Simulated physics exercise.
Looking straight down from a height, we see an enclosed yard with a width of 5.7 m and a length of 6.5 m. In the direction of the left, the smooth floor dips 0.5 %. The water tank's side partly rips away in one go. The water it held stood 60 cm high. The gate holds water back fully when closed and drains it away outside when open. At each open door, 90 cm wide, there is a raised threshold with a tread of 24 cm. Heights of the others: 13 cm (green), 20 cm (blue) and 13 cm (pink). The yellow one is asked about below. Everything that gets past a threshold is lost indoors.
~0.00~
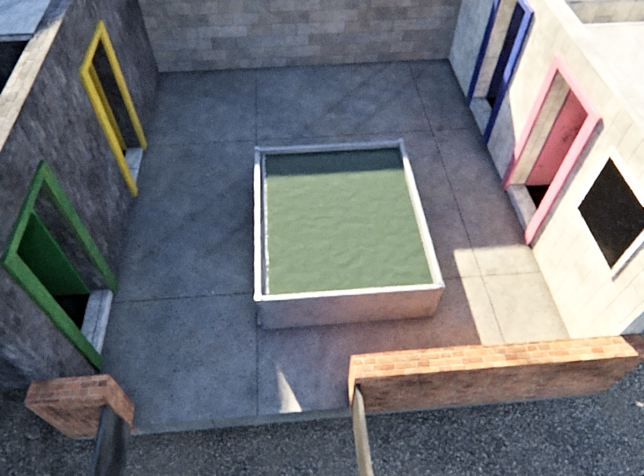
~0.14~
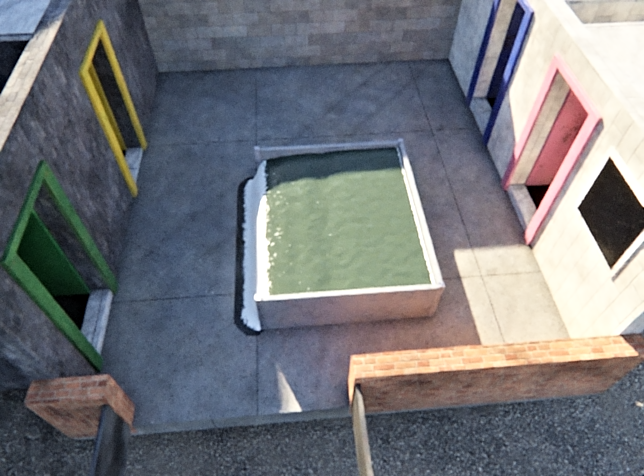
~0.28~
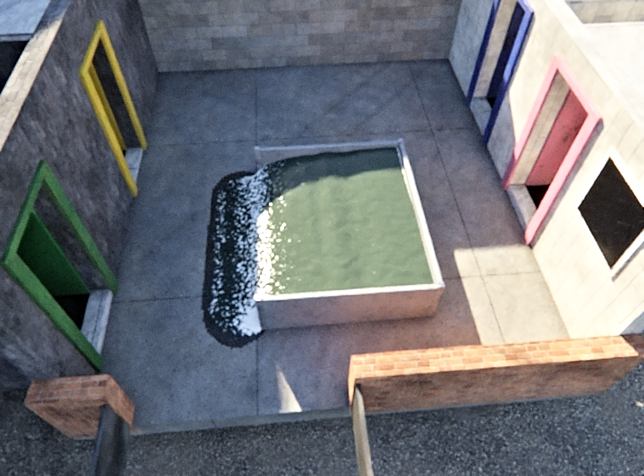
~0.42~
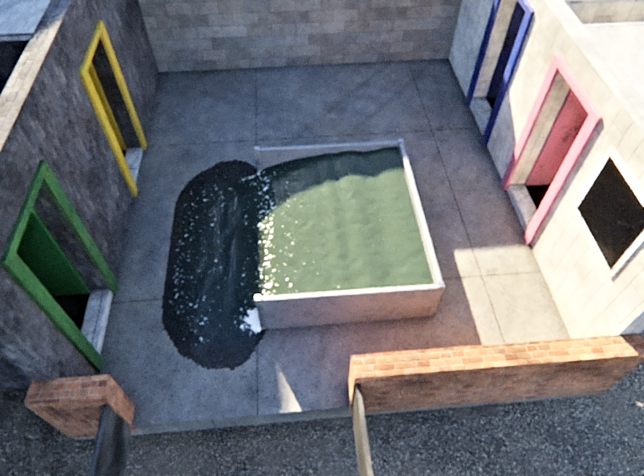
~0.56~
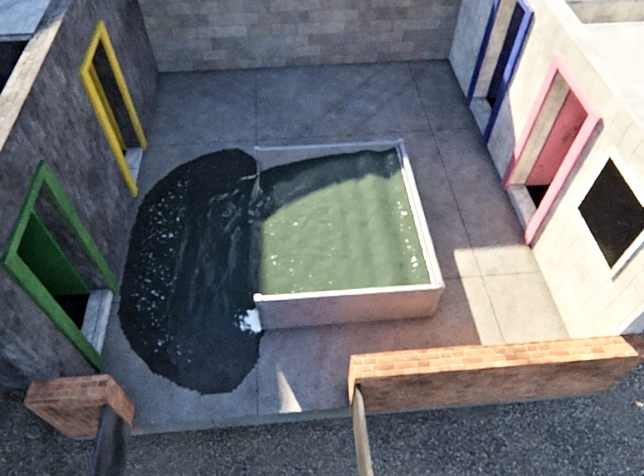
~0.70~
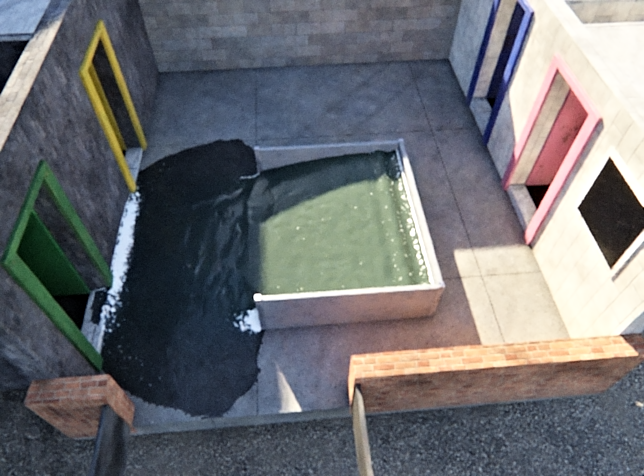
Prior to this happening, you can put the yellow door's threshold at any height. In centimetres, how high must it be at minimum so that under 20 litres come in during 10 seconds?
At least 21 cm or so.
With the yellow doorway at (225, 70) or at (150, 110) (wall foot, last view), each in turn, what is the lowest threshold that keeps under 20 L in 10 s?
You'd want roughly 17 cm there first, then roughly 9.5 cm.
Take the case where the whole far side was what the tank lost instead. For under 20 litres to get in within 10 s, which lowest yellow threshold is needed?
Then the minimum is about 6.5 cm.
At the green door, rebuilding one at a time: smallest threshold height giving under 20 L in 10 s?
The green one would have to be about 31 cm high.
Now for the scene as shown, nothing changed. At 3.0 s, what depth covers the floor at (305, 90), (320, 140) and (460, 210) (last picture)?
0, 0 and 0 cm, respectively.
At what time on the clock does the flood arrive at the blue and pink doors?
Blue 5.5 s, pink 7.0 s.
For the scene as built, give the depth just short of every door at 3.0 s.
Depths in cm - green: 29, blue: 0, yellow: 16, pink: 0.
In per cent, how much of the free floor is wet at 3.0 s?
Roughly 40 percent of the floor is wet.
After 1.4 s water covers 25 % of the floor, deepest (44 cm) near (136, 251); 21 cm at the yellow door, 25 litres in over its 6 cm threshold.
After 3.0 s water covers 40 % of the floor, deepest (34 cm) near (91, 407); 16 cm at the yellow door, 144 litres in over its 6 cm threshold.
After 10.0 s water covers 95 % of the floor, deepest (8 cm) near (431, 285); 7 cm at the yellow door, 199 litres in over its 6 cm threshold.
At the yellow door as built, the water arrived by 0.8 s and peaked near 22 cm at 1.8 s.
Run again over the same 10 s with other heights there, 30 litres in over 19.5 cm, 5 litres over 26 cm. The limit of 20 litres is kept from about 21 cm up.
